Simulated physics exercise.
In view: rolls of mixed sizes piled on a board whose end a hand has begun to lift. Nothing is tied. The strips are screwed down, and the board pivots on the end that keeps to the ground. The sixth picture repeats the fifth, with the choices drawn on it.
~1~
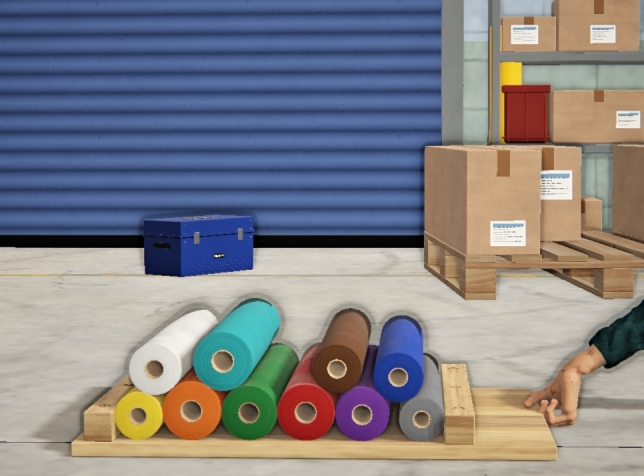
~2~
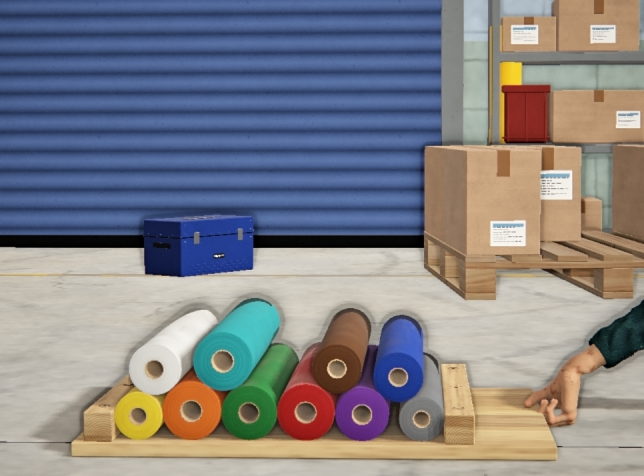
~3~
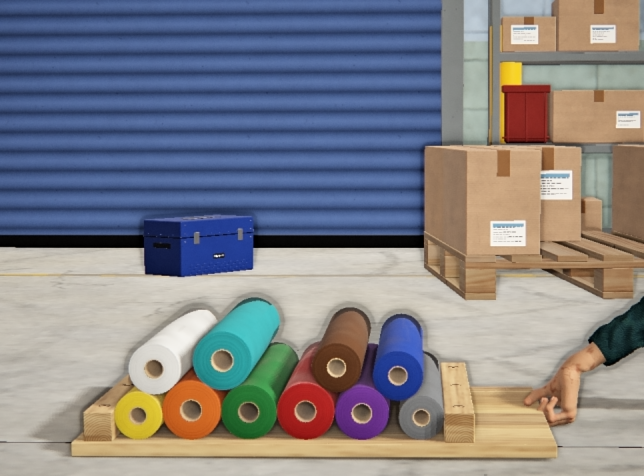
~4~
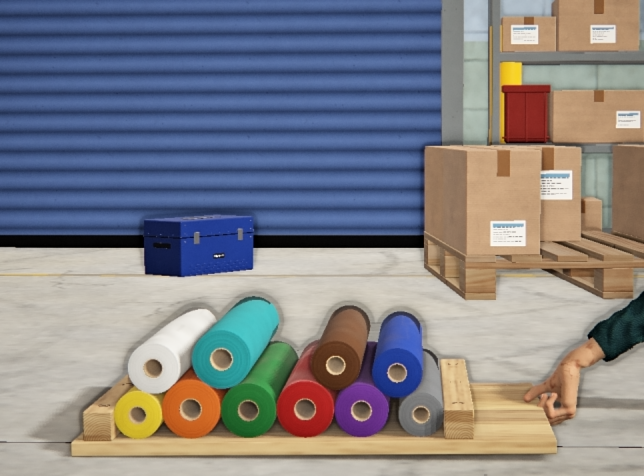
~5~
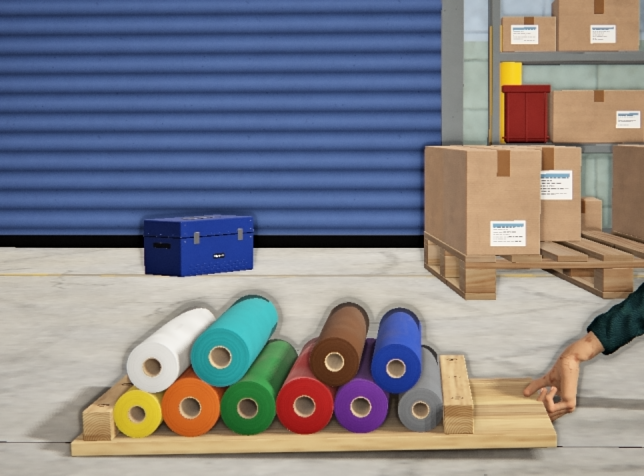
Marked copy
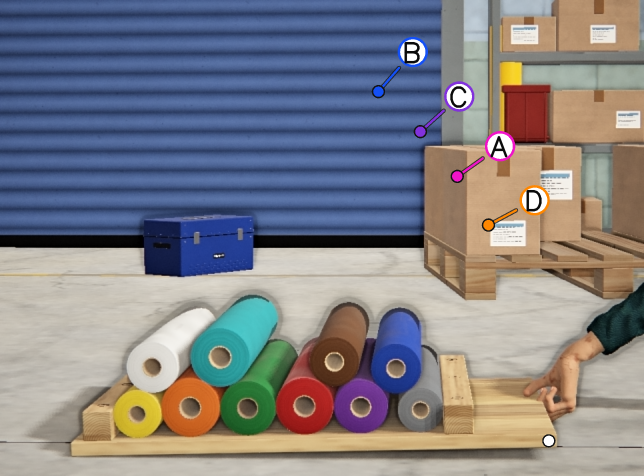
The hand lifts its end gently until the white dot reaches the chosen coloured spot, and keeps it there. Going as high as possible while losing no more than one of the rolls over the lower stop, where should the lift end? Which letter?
No higher than D.
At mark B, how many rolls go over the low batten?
With B, four.
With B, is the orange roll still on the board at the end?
The orange roll: Yes.
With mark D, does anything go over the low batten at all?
Yes.
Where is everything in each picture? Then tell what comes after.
Red roll (306, 412); purple roll (362, 415); grey roll (422, 419), in the first picture.
Grey roll (422, 419); white roll (155, 369), in the second picture.
Board (322, 405); purple roll (362, 413); grey roll (422, 418); green roll (249, 412), in the third picture.
Board (322, 403); orange roll (191, 409), in the fourth picture.
Board (322, 400); orange roll (191, 408), in the fifth picture.
On the marked copy, A at (457, 177); B at (379, 91); C at (421, 132); D at (489, 225); the white dot at (549, 441).
Following D. Soon after the start, board at 17°.
Later, board at 28°.
In the end, board at 28°, one over the low batten (white).
As for the rest, A three over the low batten (white, brown, turquoise); B four over the low batten (white, blue, brown, turquoise); C four over the low batten (white, blue, brown, turquoise).
